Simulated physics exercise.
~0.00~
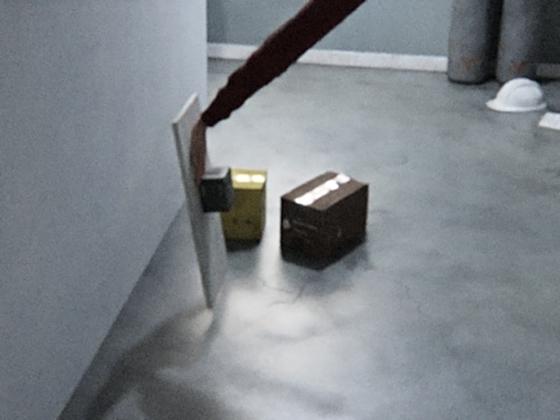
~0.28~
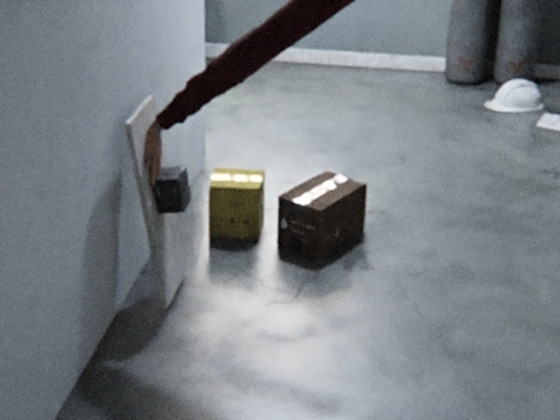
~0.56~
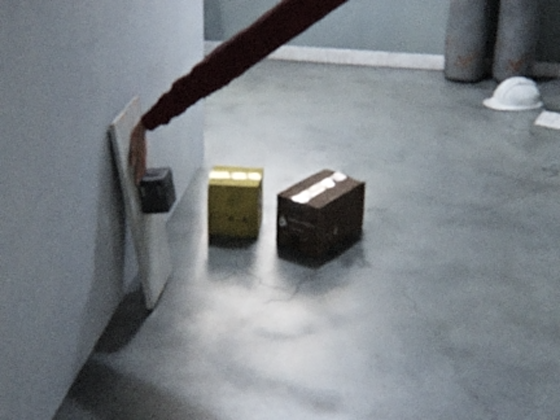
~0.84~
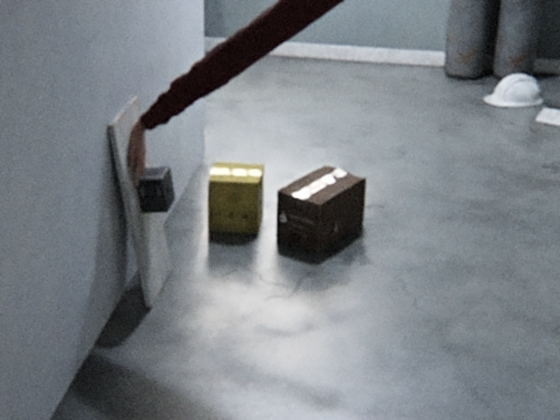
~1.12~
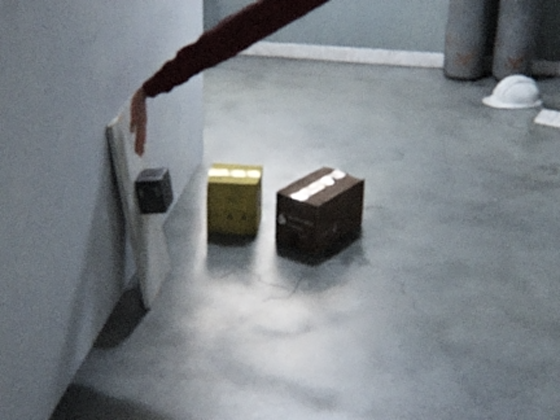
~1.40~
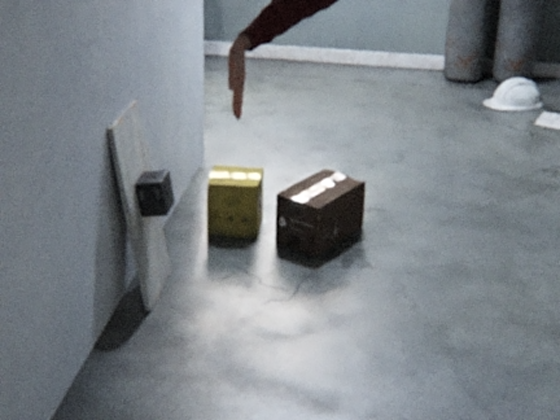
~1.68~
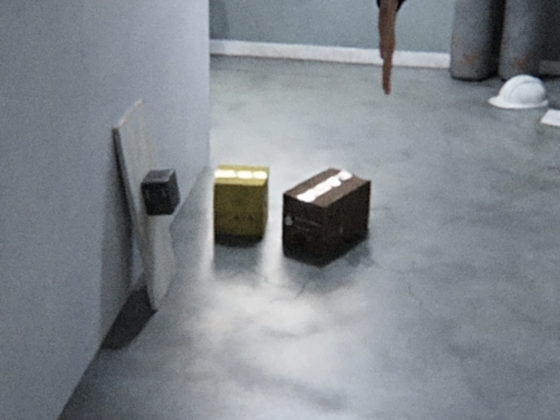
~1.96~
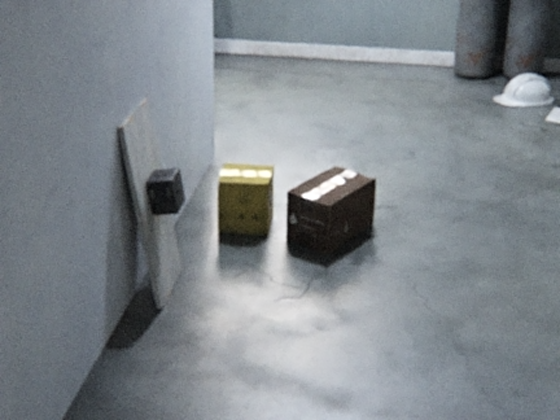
A white board with a small dark block on its face is held upright by a hand at the end of a dark red sleeve, beside a bare pale wall on the left, seen from slightly above by a gently swaying camera. On the grey floor to its right sit a yellow box and a brown box, with a white helmet farther back. The hand moves the board left until it leans against the wall, and holds it there briefly. Then the hand lets go and withdraws to the right, out of view. The board stays leaning, and both boxes remain in place.
